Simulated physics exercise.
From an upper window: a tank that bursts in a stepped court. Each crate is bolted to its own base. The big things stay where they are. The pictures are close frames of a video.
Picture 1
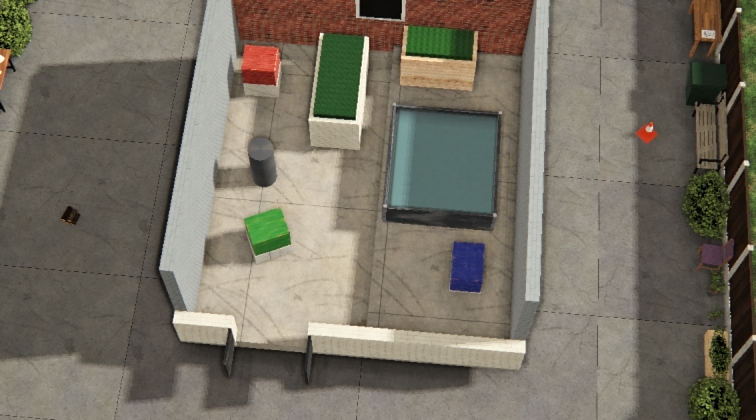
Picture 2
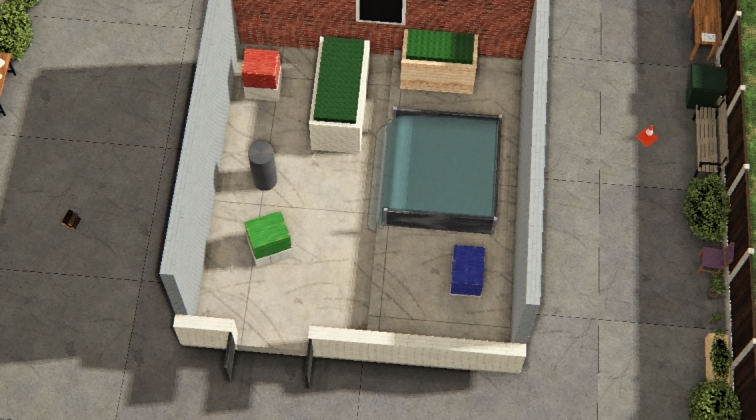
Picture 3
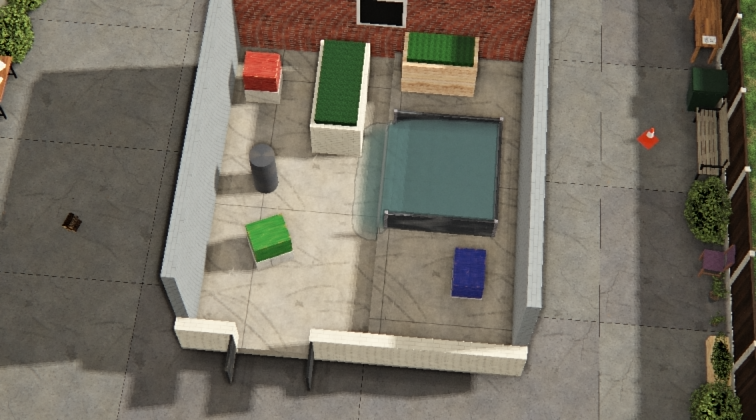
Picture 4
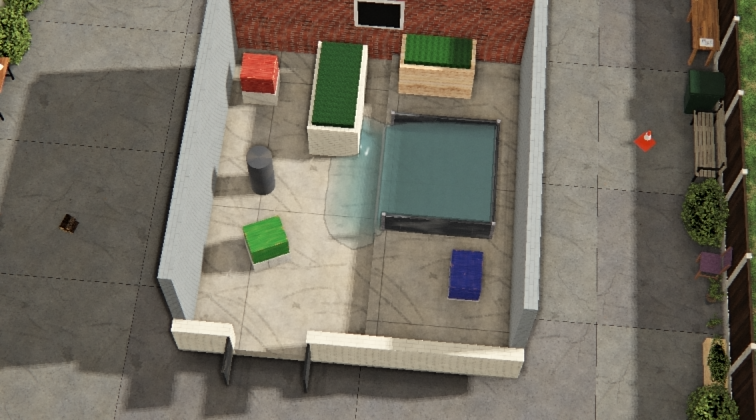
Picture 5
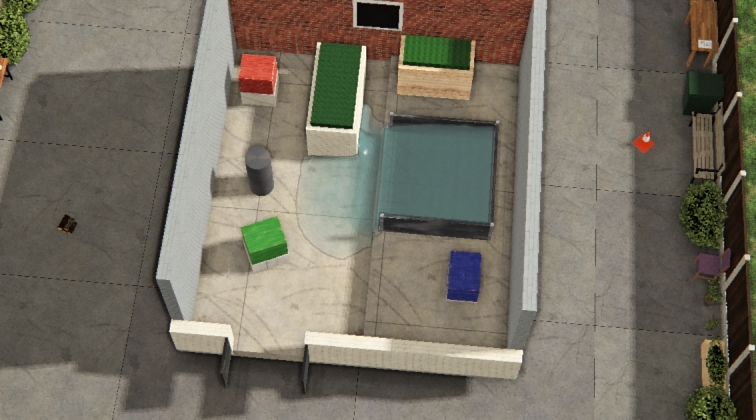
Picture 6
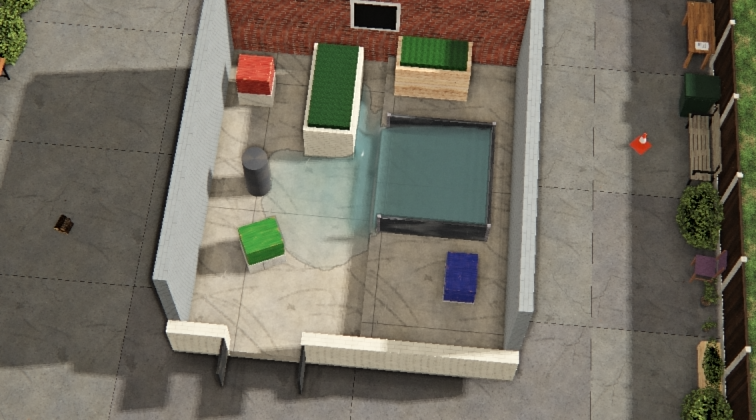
In the video, a glass-sided water tank stands whole in a walled court with green, red and blue boxes, then water pours out of its left side and spreads leftward across the paving toward the dark cylinder.
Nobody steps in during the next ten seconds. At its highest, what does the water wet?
The red crate keeps dry; the green crate keeps dry; the blue crate keeps dry.
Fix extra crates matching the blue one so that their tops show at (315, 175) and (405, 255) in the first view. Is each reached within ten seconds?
In turn: Takes water, remains dry.
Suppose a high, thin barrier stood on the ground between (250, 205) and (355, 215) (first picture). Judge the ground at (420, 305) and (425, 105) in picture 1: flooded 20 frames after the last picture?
In that order: Dry, dry.
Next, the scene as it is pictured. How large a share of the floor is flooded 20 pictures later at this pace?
I make it 60 per cent.
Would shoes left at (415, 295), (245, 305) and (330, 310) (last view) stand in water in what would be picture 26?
One after the other: Free of water, covered, under water.
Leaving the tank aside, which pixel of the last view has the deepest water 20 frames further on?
At about (229, 85).
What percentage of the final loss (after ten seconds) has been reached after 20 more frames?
About 15 per cent.
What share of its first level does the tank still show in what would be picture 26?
I make it 20 per cent.
A moment on, water covers 30 % of the floor; the red crate not reached, the green crate water round its plinth, the blue crate not reached.
Next, water covers 50 % of the floor; the red crate water round its plinth, the green crate water round its plinth, the blue crate not reached.
Then, water covers 60 % of the floor; the red crate water round its plinth, the green crate water round its plinth, the blue crate not reached.
Later, water covers 65 % of the floor; the red crate water round its plinth, the green crate water round its plinth, the blue crate not reached.
In the end, water covers 65 % of the floor; the red crate stayed above the water, the green crate stayed above the water, the blue crate stayed above the water.
